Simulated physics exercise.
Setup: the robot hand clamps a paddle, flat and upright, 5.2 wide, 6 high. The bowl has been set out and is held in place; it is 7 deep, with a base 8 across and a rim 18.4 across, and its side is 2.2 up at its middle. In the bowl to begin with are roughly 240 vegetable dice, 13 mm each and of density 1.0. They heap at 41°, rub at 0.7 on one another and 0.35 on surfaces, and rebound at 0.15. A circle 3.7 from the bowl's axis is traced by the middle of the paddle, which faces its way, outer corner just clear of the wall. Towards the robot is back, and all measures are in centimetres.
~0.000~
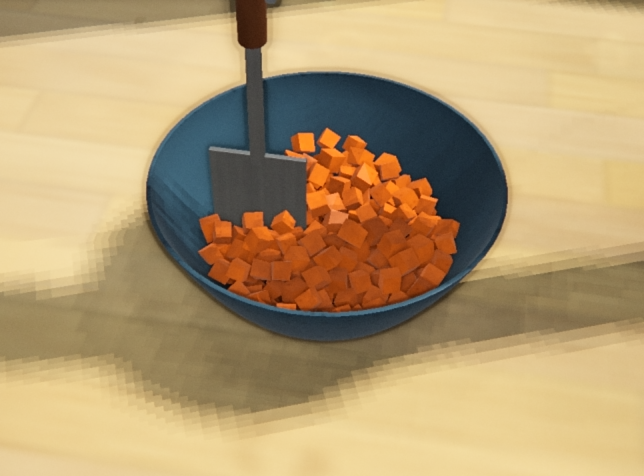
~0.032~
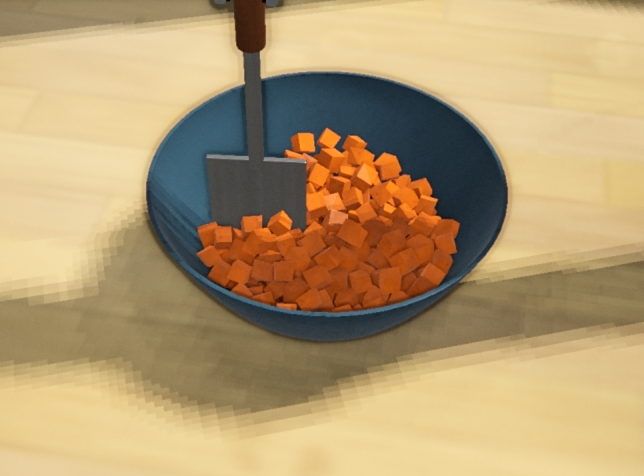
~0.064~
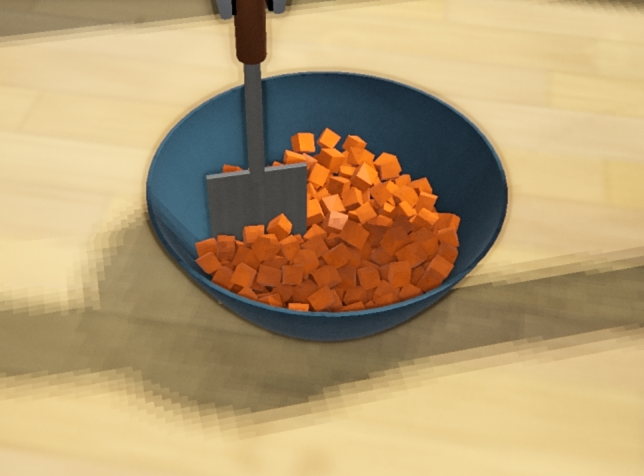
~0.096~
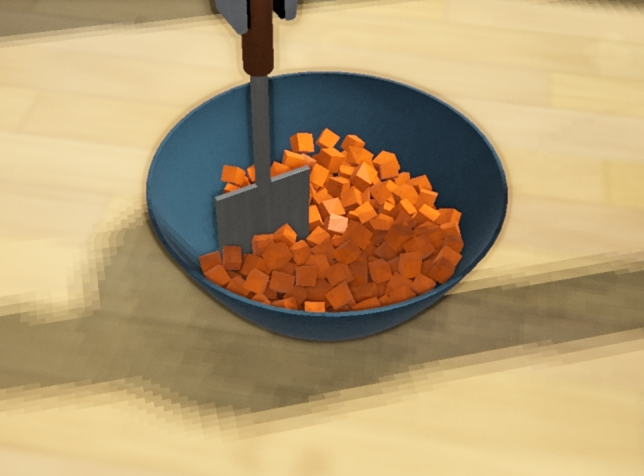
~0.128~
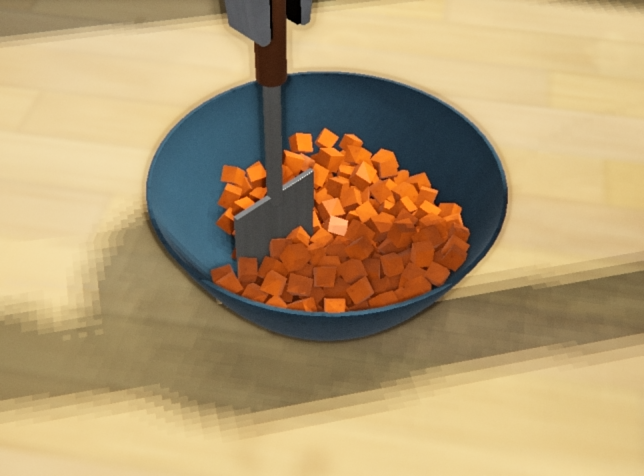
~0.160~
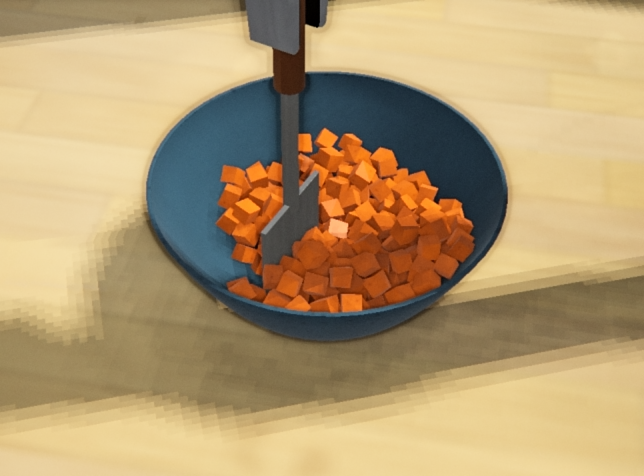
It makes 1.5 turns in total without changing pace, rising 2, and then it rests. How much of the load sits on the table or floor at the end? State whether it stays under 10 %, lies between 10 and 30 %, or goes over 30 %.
It lies between 10 and 30 %.
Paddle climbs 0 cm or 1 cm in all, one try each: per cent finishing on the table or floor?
Near 15 in a hundred, then near 20 in a hundred.
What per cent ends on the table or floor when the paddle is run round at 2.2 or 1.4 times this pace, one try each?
About 45 and 30 per cent.
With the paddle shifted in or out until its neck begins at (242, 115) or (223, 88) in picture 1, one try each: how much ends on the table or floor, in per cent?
Some 15 and 0 per cent.
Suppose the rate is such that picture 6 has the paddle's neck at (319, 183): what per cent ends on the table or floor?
Close to 25 in a hundred.
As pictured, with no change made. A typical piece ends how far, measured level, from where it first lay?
Near 9 cm.
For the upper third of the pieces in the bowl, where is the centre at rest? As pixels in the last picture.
About (408, 232).
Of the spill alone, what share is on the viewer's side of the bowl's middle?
Estimate: Some 40 in a hundred.
After 0.52 s, 254° round, highest piece 9 above the table; 219 in the bowl, 11 on the table or floor, 5 in flight or on the tool.
After 0.89 s, 78° round, highest piece 9 above the table; 204 in the bowl, 30 on the table or floor, 1 in flight or on the tool.
After 1.27 s, 180° round, highest piece 8 above the table; 195 in the bowl, 40 on the table or floor.
After 1.97 s, 180° round, highest piece 8 above the table; 195 in the bowl, 40 on the table or floor.
At rest, 195 in the bowl, 40 on the table or floor. That is 17 % on the table or floor.
